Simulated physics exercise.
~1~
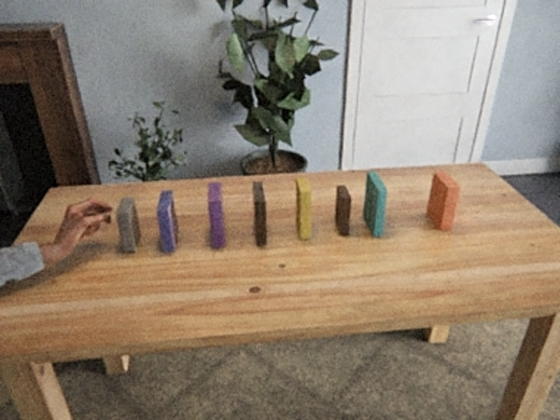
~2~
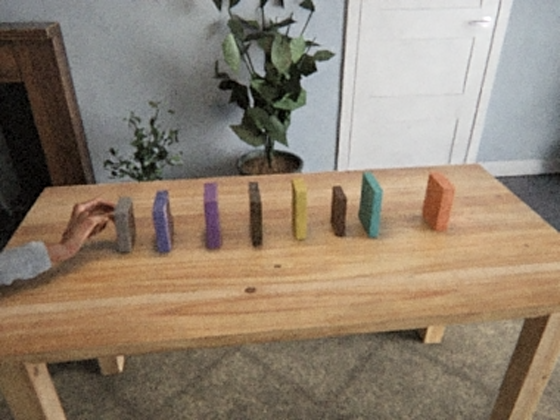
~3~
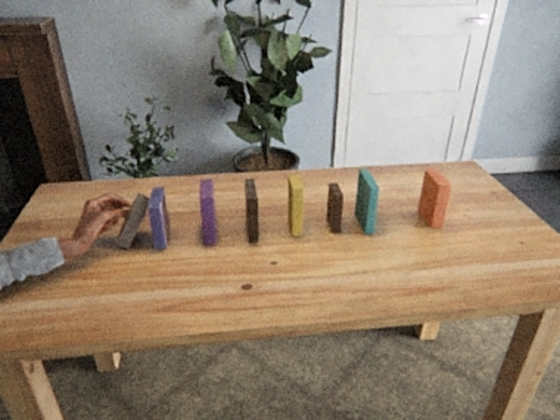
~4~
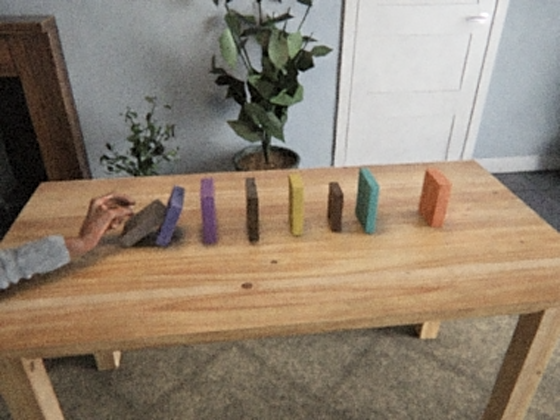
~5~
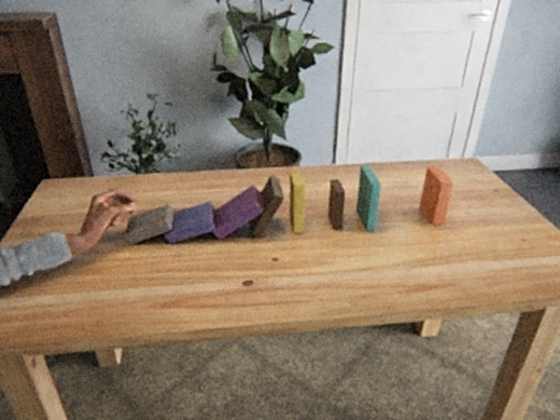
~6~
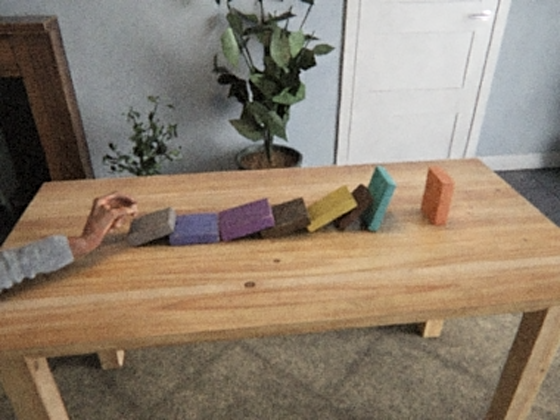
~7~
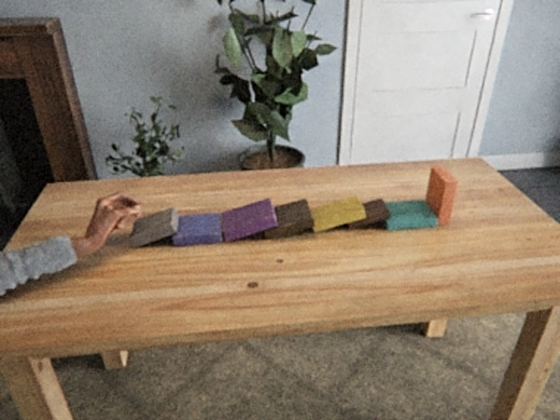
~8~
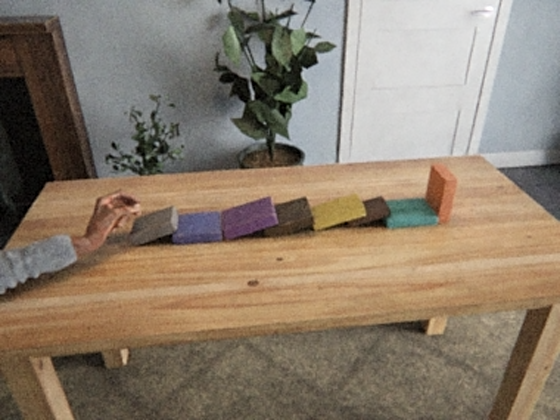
Hand tipping a grey block on a wooden table, toppling seven blocks rightward in sequence while the orange end block stays standing.
